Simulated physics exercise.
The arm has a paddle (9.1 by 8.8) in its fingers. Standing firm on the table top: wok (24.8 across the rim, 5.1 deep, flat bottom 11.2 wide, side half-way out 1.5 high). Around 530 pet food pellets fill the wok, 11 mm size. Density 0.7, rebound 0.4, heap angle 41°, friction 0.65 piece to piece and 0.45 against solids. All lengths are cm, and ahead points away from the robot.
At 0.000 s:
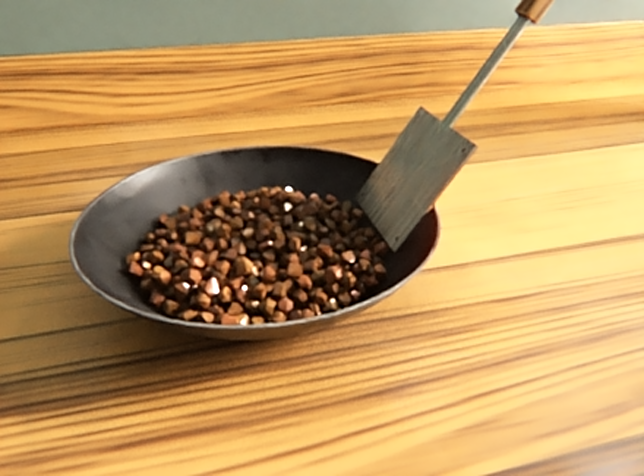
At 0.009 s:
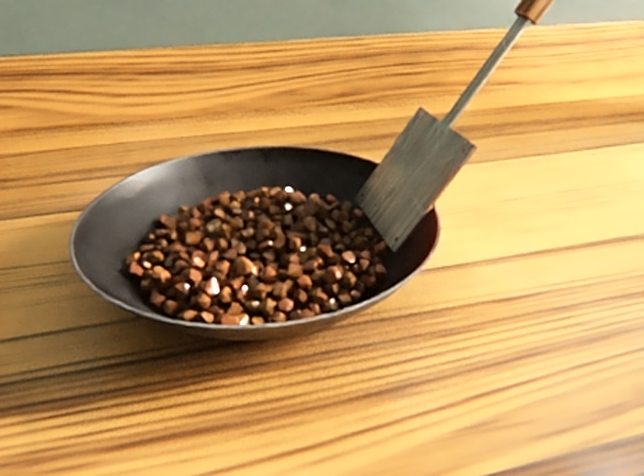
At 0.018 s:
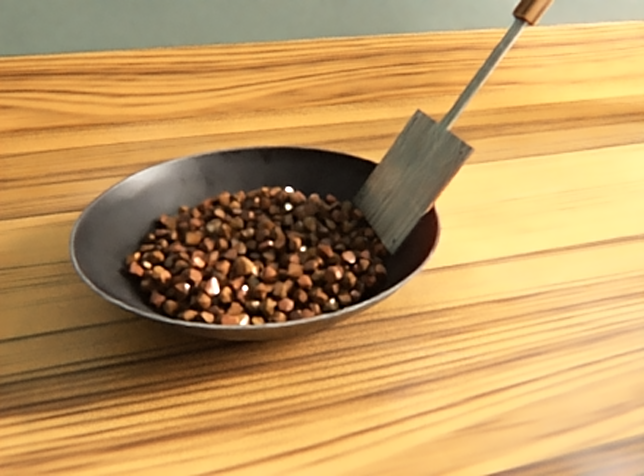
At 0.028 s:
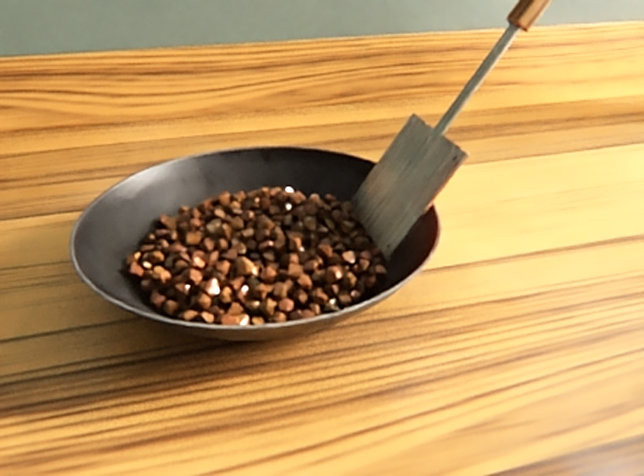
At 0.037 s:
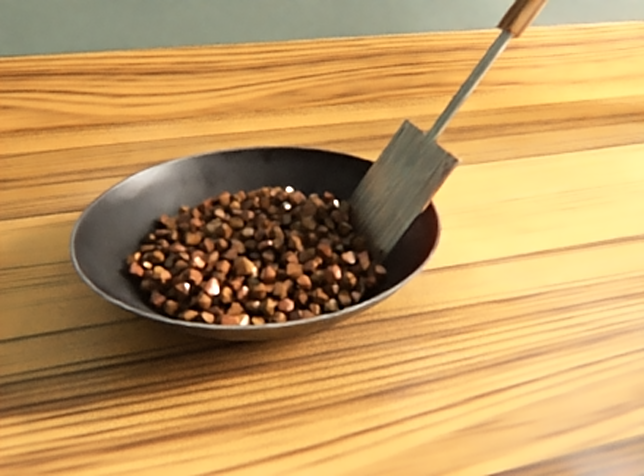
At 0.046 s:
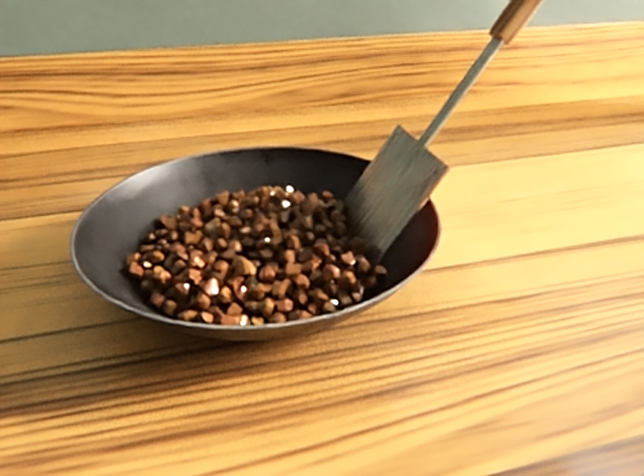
A dark, shallow wok heaped with glossy reddish-brown pellets sits left of centre on a wooden table with streaky yellow-brown grain, seen from above at an angle against a grey-green background. A flat grey metal paddle with a brown handle slants in from the upper right, over the wok's right side. The paddle slides slowly down and slightly left into the wok, barely disturbing the pellets, while the view stays still.
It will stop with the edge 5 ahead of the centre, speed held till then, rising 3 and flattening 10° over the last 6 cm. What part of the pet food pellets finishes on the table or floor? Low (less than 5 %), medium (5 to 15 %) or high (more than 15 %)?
Answer: Medium; 5 to 15 % of the pet food pellets finish on the table or floor.
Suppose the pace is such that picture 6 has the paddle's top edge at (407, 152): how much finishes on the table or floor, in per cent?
About 25 per cent.
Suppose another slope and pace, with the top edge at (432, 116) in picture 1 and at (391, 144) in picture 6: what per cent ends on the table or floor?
Some 30 per cent.
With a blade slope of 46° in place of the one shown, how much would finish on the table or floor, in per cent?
It would be near 5 per cent.
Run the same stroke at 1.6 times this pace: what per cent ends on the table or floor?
About 20 per cent.
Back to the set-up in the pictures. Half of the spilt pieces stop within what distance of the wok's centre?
About 18 cm.
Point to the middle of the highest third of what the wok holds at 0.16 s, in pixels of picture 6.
Near (164, 233).
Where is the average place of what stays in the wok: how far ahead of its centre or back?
Roughly 5.0 cm ahead.
After 0.10 s, sloping 55°, highest piece 5 above the table; 532 in the wok.
After 0.16 s, sloping 51°, highest piece 9 above the table; 529 in the wok, 3 on the blade or in flight.
After 0.39 s, sloping 45°, highest piece 7 above the table; 491 in the wok, 35 on the table or floor, 6 on the blade or in flight.
After 1.44 s, sloping 45°, highest piece 7 above the table; 489 in the wok, 43 on the table or floor.
In the end, 489 in the wok, 43 on the table or floor. That is 8 % on the table or floor.
